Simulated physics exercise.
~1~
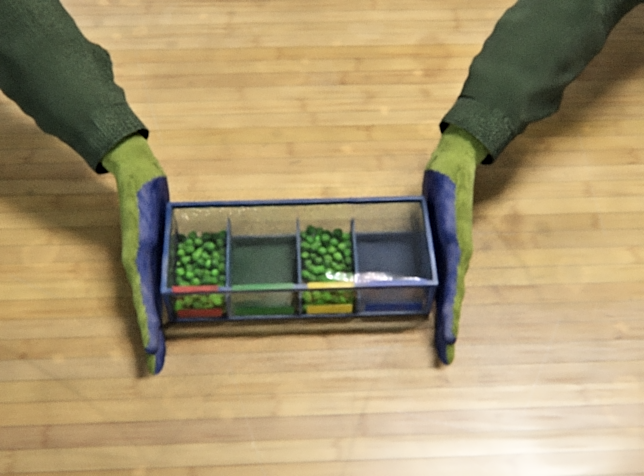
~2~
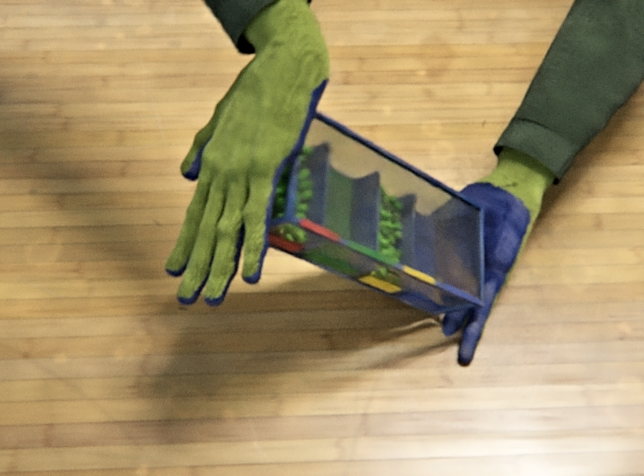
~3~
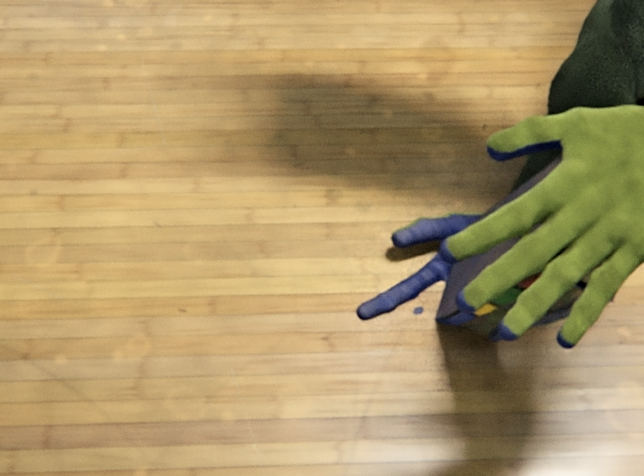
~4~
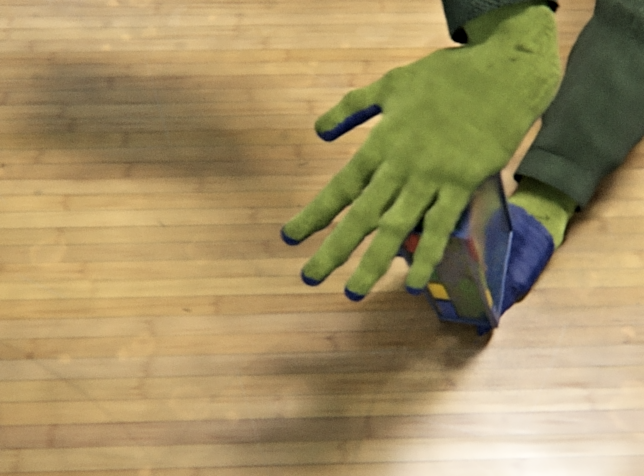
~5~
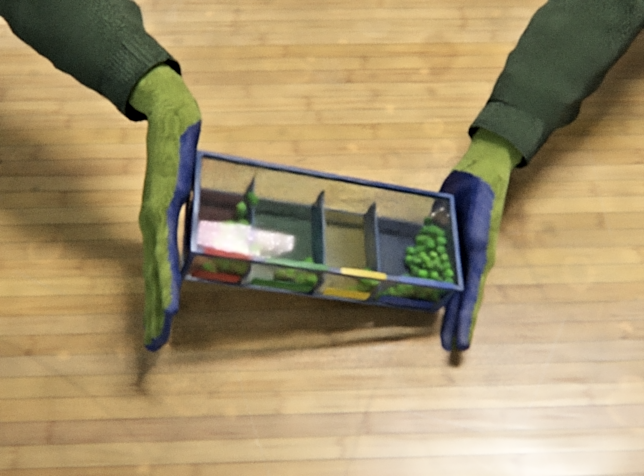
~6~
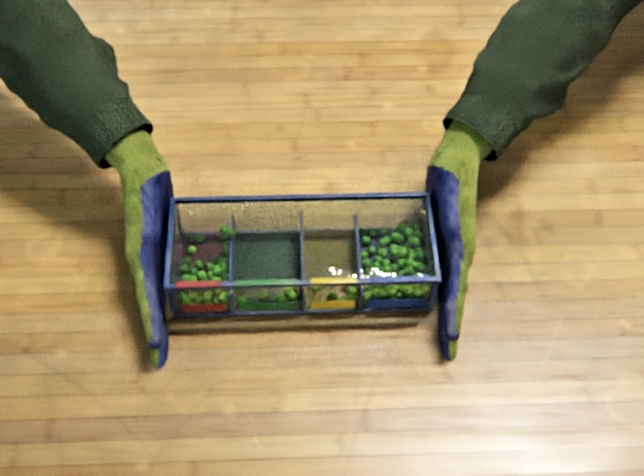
At first, two hands in green and blue gloves hold a clear, four-part box on a wooden surface, with green peas piled in the red and yellow compartments. The hands lift the box and tip it steeply, moving it to the right while the peas stay partly visible. It turns further until one spread hand hides most of it. Then the hands begin tilting it back, and its colored edge shows again. As it swings left and levels out, peas appear heaped at the right end. Finally the box sits level between both hands, with most peas in the blue compartment, a smaller share in the red, and only a few in the green and yellow.
